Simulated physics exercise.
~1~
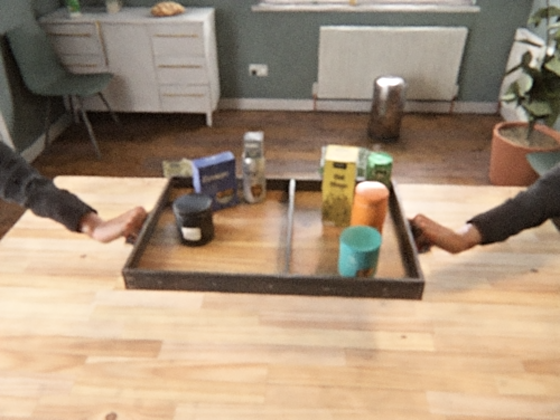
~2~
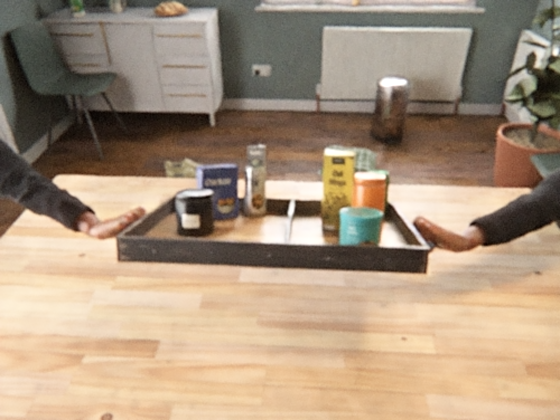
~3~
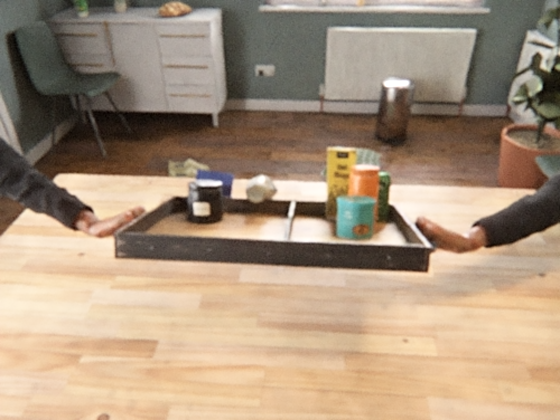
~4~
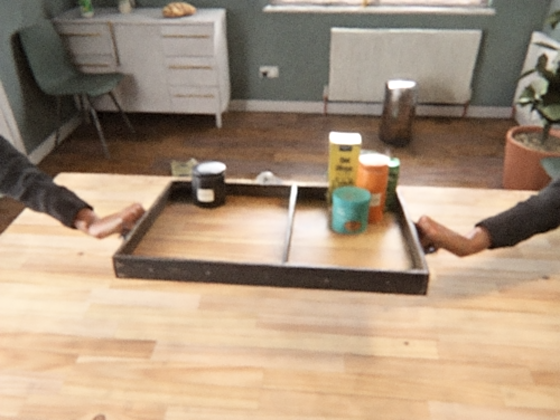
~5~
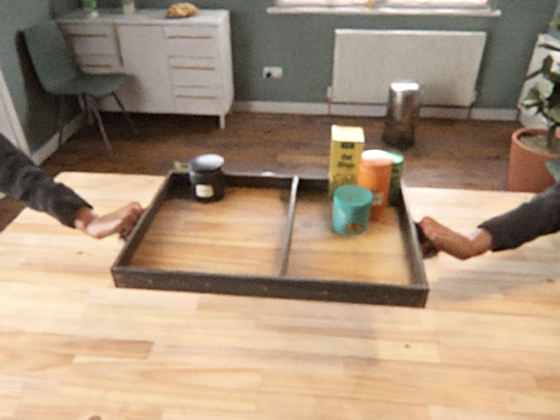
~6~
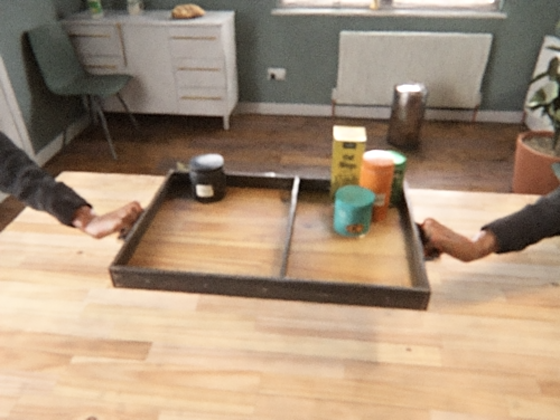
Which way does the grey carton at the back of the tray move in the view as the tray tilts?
The grey carton moves down in the view as it topples at the far edge of the tray.
